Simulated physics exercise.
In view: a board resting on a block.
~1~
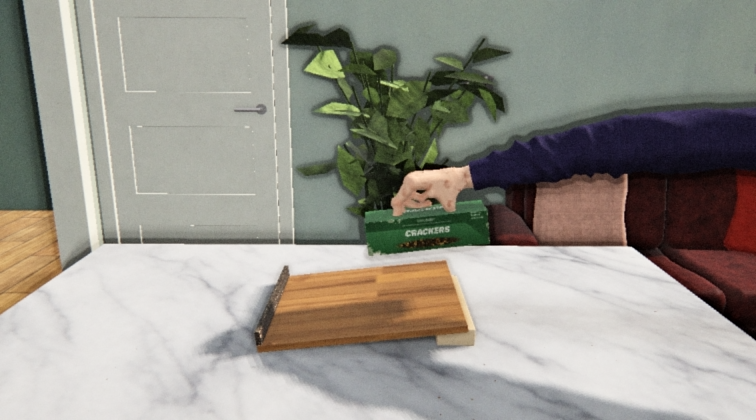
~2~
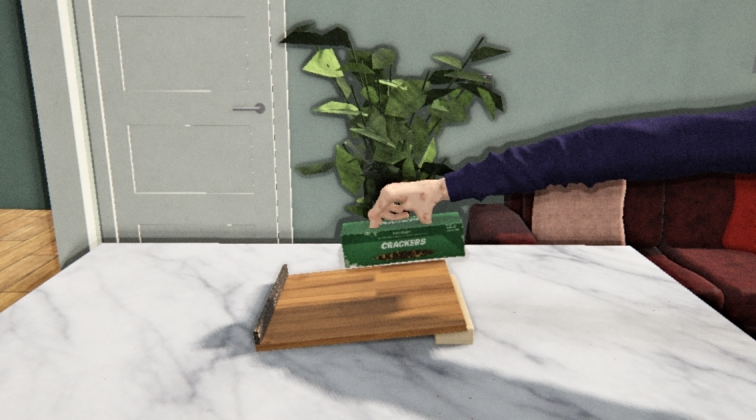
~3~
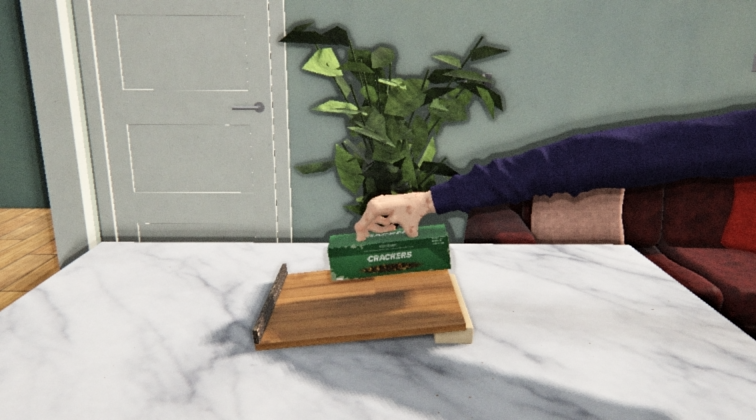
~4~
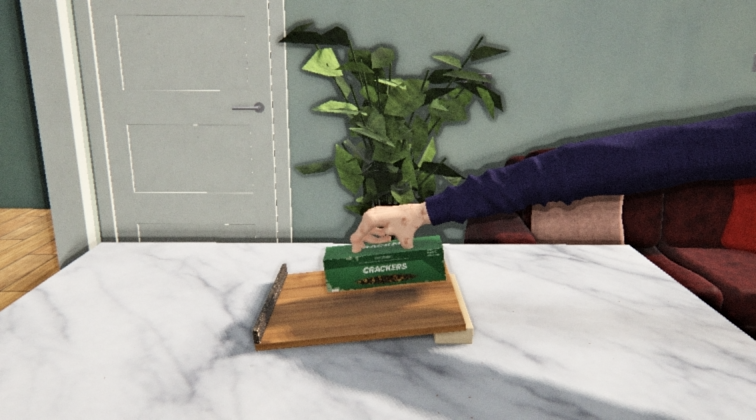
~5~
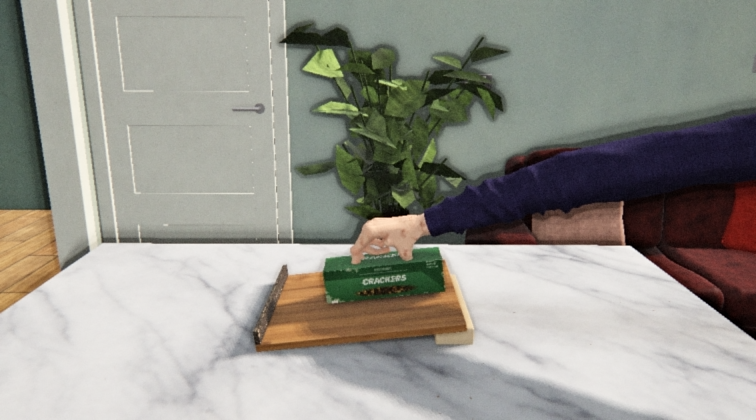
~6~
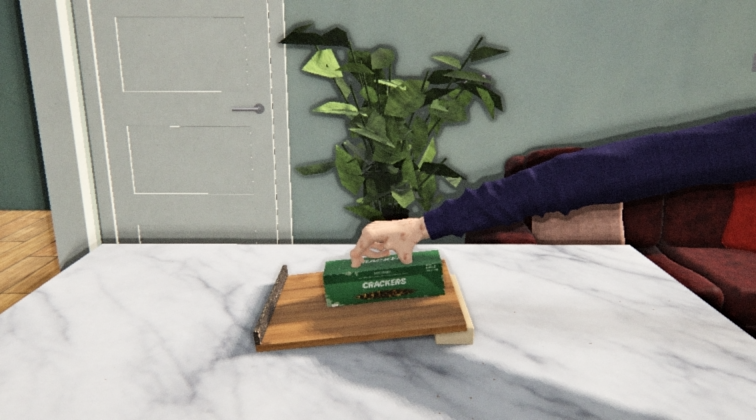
The footage shows a hand in a dark blue sleeve carrying a green crackers carton leftward and forward over a marble table, then lowering it onto a wooden board resting on a block, keeping hold of it.
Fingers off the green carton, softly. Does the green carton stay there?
In the end the green carton keeps its place.
Then, 0.20 s later than the last frame, all is still.
Then, 0.40 s later than the last frame, green carton resting near (384, 278).
When it is over, it is as before. End places, in pixels of the last picture, green carton near (384, 278). The green carton remains at rest.
